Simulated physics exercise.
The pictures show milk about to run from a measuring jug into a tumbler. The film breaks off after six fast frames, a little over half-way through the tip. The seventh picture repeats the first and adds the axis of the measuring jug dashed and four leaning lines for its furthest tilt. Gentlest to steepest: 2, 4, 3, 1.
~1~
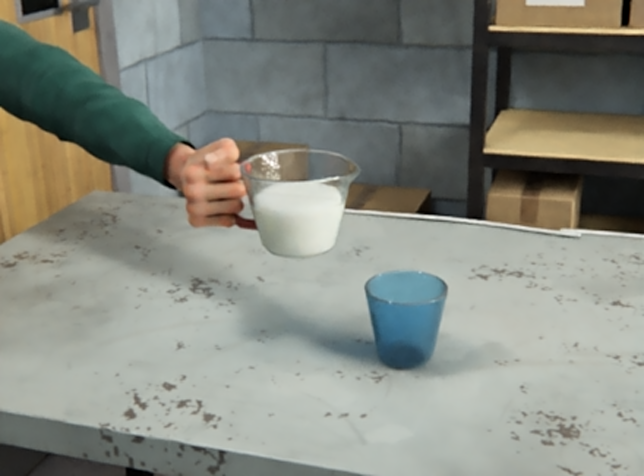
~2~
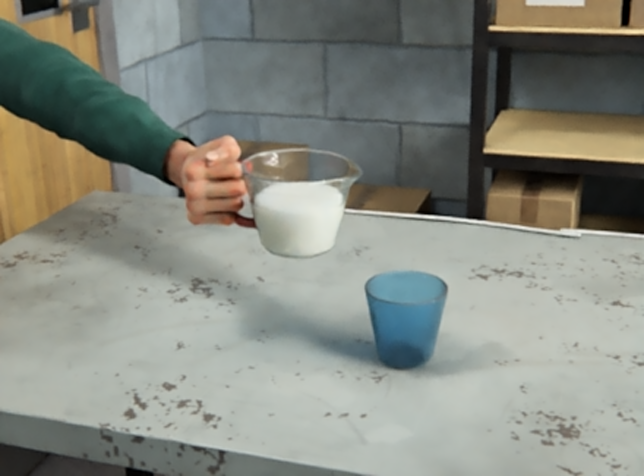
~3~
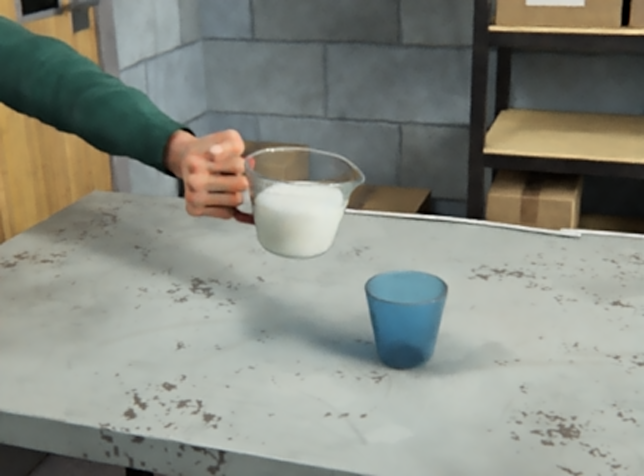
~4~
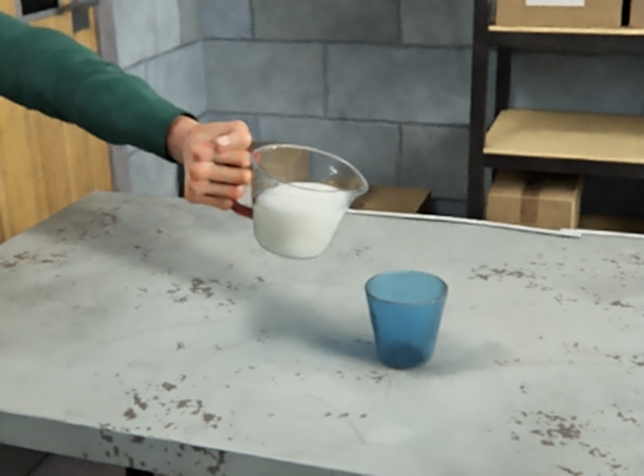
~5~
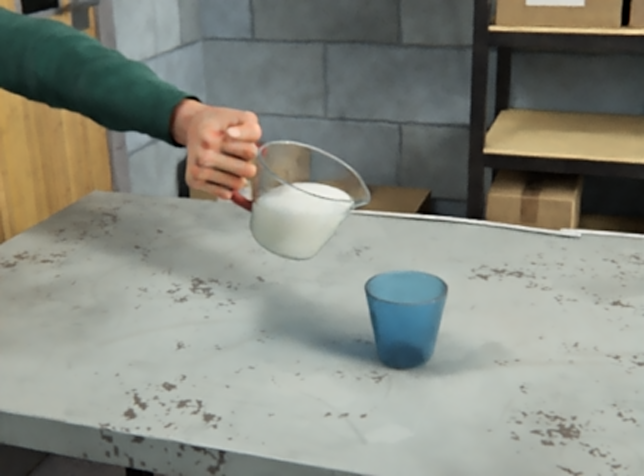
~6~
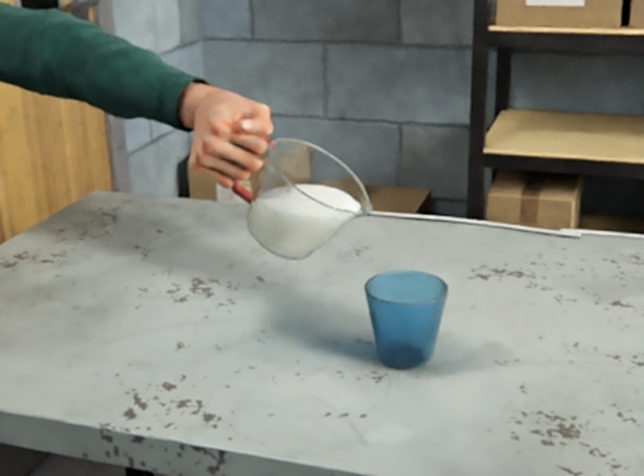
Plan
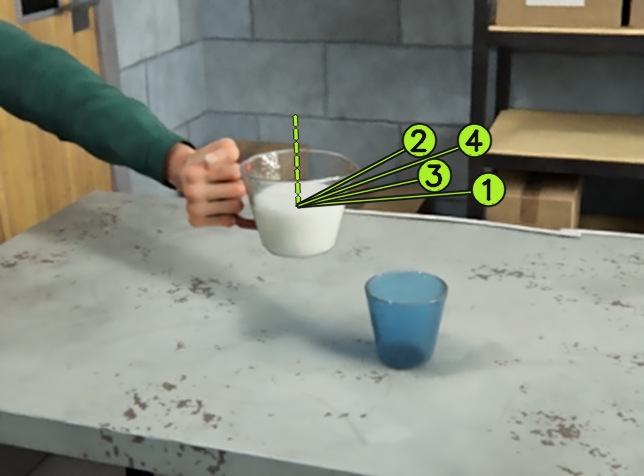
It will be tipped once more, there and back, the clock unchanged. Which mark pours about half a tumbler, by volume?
Best: 2.
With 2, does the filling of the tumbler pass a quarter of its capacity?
Yes, clearly.
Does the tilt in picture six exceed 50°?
No.
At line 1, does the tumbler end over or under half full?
Over.
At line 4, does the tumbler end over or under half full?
Over half.
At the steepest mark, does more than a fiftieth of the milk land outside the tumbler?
Yes, it does.
In lime, 1 at (471, 192); 2 at (404, 149); 3 at (418, 180); 4 at (459, 147).
With 1, the tumbler ends with about 77 % of what it can hold; 16 % of the milk is spilt.
With 2, the tumbler ends with about 50 % of what it can hold.
With 3, the tumbler ends with about 75 % of what it can hold; 7 % of the milk is spilt.
With 4, the tumbler ends with about 64 % of what it can hold; 5 % of the milk is spilt.
